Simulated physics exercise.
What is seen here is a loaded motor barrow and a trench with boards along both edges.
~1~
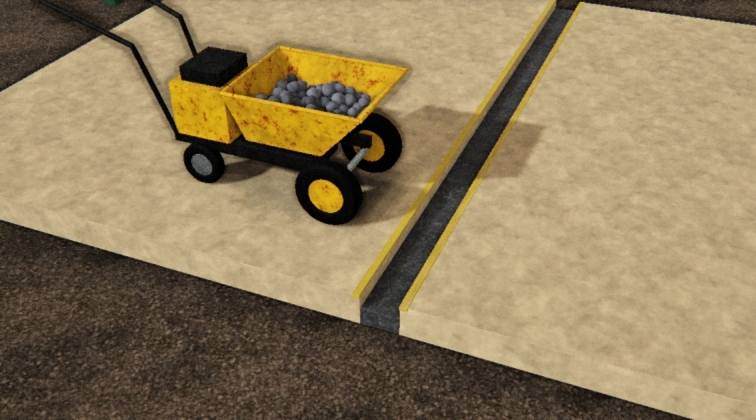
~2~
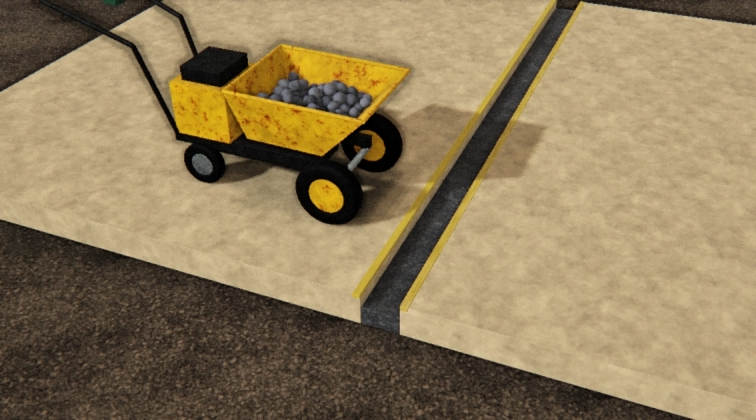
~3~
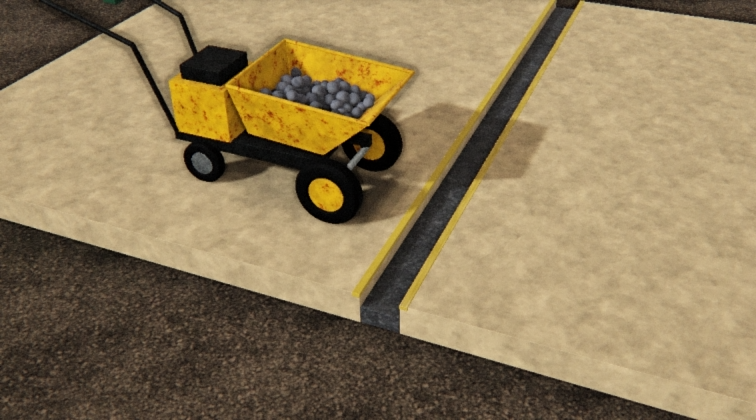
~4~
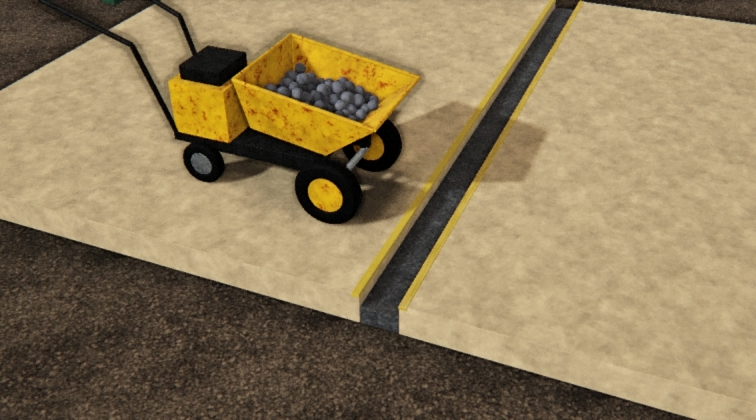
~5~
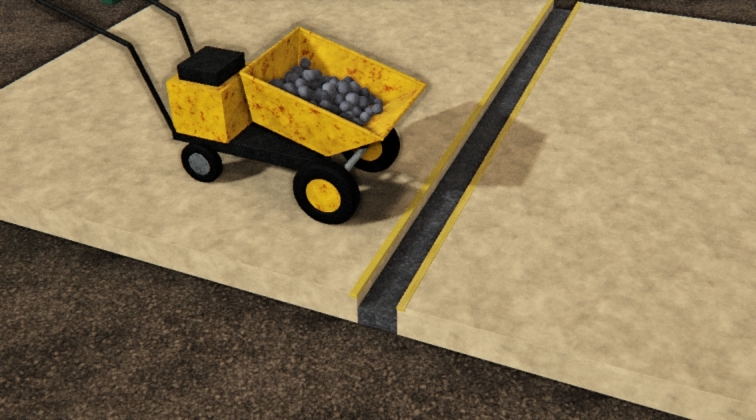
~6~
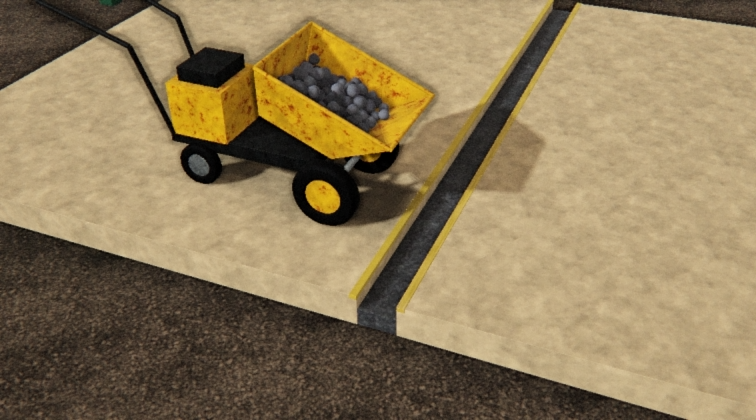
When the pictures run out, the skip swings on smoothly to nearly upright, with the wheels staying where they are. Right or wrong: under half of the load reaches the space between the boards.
Right.
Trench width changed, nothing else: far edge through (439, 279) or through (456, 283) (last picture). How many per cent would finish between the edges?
50 % and 70 %, give or take.
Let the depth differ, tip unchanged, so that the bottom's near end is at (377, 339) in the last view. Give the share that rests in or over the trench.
The share would be roughly 40 per cent.
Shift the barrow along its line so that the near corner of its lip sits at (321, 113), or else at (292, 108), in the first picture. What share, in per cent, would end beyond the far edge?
Position 1: Near 10 %; position 2: Near 0 %.
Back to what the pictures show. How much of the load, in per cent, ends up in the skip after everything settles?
Roughly 30 per cent of the load.
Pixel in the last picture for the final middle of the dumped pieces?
Centre at rest, last view: Approx. (476, 216).
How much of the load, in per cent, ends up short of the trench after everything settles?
I'd put it at some 0 per cent of the load.
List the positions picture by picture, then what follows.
Lip of the skip at (360, 121), level; top of the load at (311, 101), round cobbles; first edge of the trench at (378, 261); far edge at (424, 273), the trench under half as wide as the skip, and shallow for its width, in the first frame.
Lip of the skip at (363, 122), tipped barely; top of the load at (297, 104), in the second frame.
Lip of the skip at (367, 124), tipped barely; top of the load at (300, 101), in the third frame.
Lip of the skip at (374, 130), tipped a little; top of the load at (283, 93), in the fourth frame.
Lip of the skip at (381, 139), tipped clearly; top of the load at (288, 89), in the fifth frame.
Lip of the skip at (390, 150), tipped clearly; top of the load at (298, 86); first edge of the trench at (375, 262); far edge at (421, 274), in the sixth frame.
Soon, skip tipped steeply; all in the skip.
A while on, skip tipped right over; most in the skip; a small part in or heaped over the trench; about a quarter beyond it.
Towards the end, skip tipped right over; about a quarter in the skip; about a quarter in or heaped over the trench; about half beyond it.
Finally, skip tipped right over; about a quarter in the skip; about a quarter in or heaped over the trench; about half beyond it.
